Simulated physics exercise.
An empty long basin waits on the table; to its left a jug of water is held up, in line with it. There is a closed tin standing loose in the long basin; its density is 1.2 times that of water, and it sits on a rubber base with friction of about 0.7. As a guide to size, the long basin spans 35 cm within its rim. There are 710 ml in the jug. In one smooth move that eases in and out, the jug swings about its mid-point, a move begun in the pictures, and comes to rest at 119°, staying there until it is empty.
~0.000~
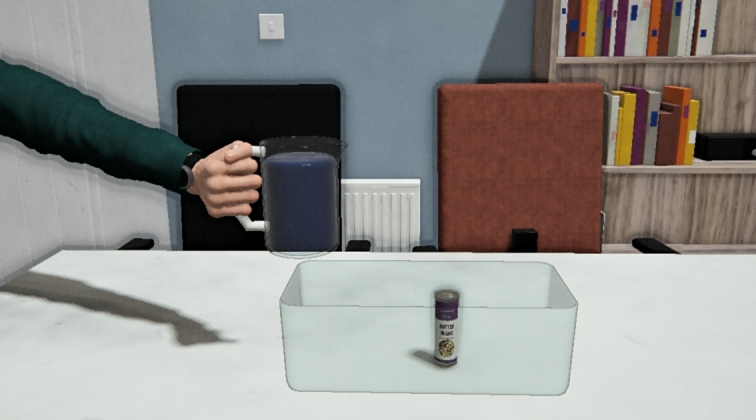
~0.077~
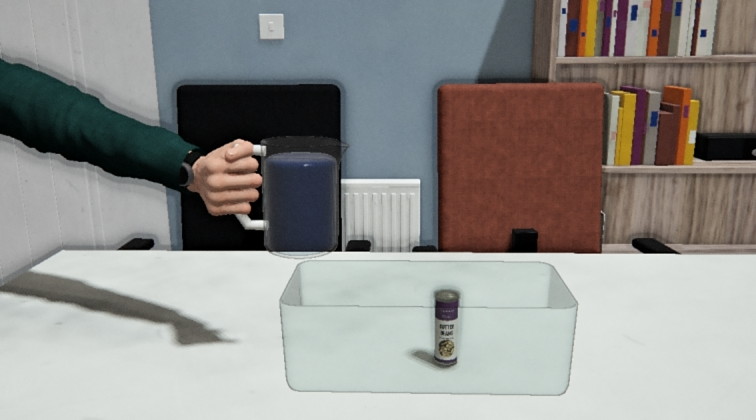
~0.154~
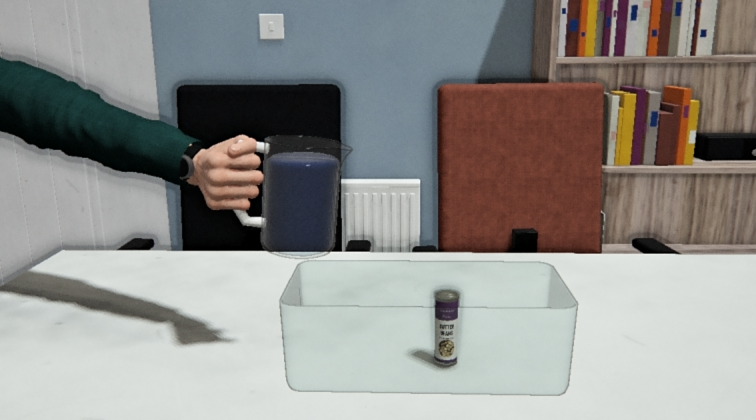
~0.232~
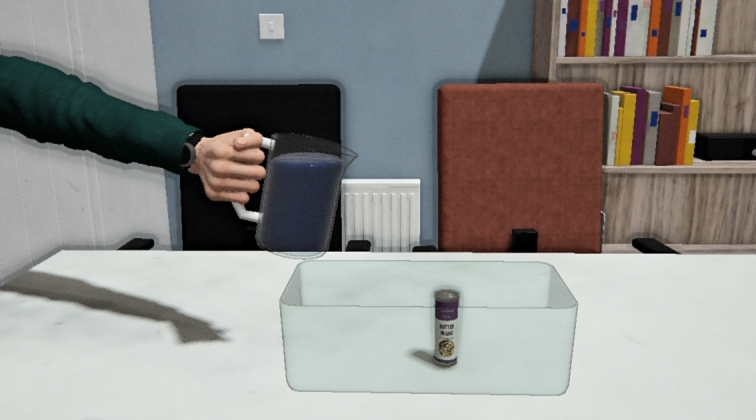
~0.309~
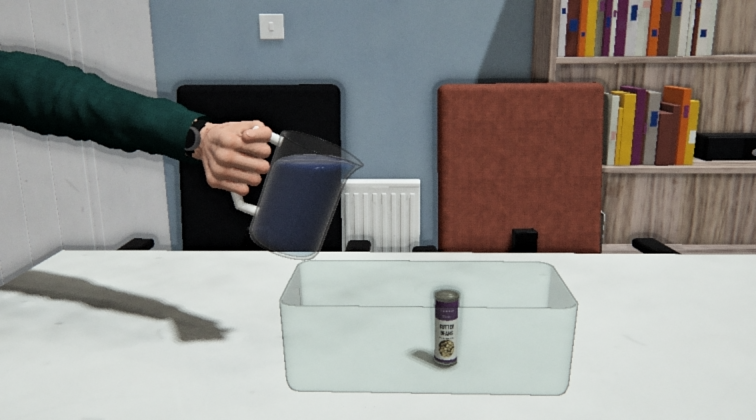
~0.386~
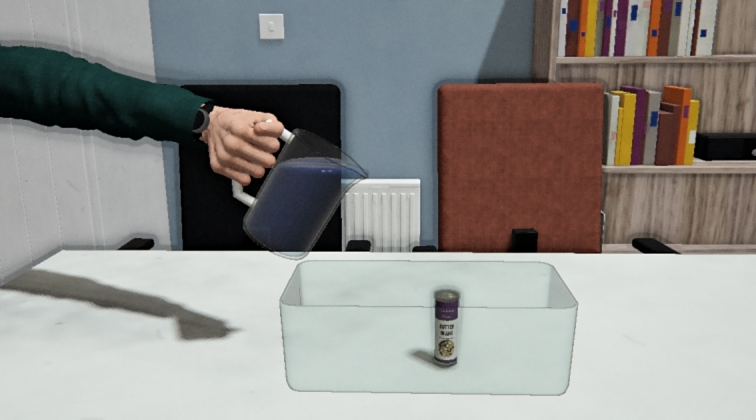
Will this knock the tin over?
Odds are it weathers it.
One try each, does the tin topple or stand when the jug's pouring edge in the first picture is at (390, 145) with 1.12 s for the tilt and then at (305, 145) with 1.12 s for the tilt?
In the first try it comes down; in the second it remains standing.
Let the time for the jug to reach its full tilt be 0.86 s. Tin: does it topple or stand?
Outcome - the tin stays erect.
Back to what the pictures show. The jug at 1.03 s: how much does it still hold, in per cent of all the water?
Roughly 12 per cent.
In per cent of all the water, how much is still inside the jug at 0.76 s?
Close to 66 in a hundred.
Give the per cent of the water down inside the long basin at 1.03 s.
Around 80 parts in a hundred.
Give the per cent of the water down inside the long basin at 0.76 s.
Roughly 18 per cent.
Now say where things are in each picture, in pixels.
In the first frame, tilt 0°; pouring edge (348, 143); surface from (265, 157) to (337, 158); the long basin's rim runs from (290, 282) to (564, 285); the tin's top is at (447, 298).
In the second frame, tilt 1°; pouring edge (349, 144); surface from (266, 157) to (337, 159).
In the third frame, tilt 5°; pouring edge (353, 148); surface from (268, 157) to (340, 159).
In the fourth frame, tilt 12°; pouring edge (358, 155); surface from (272, 160) to (347, 160).
In the fifth frame, tilt 21°; pouring edge (364, 164); surface from (270, 175) to (356, 162).
In the sixth frame, tilt 32°; pouring edge (369, 177); surface from (264, 186) to (359, 167).
After 0.76 s the tilt is 91° and 66 per cent is still to pour; the tin stands where it began.
After 1.03 s the tilt is 117° and 12 per cent is still to pour; the tin stands where it began.
After 1.31 s the tilt is 119° and 0 per cent is still to pour; the tin stands where it began.
After 1.62 s the tilt is 119° and 0 per cent is still to pour; the tin stands where it began.
In the end the tin stands where it began.
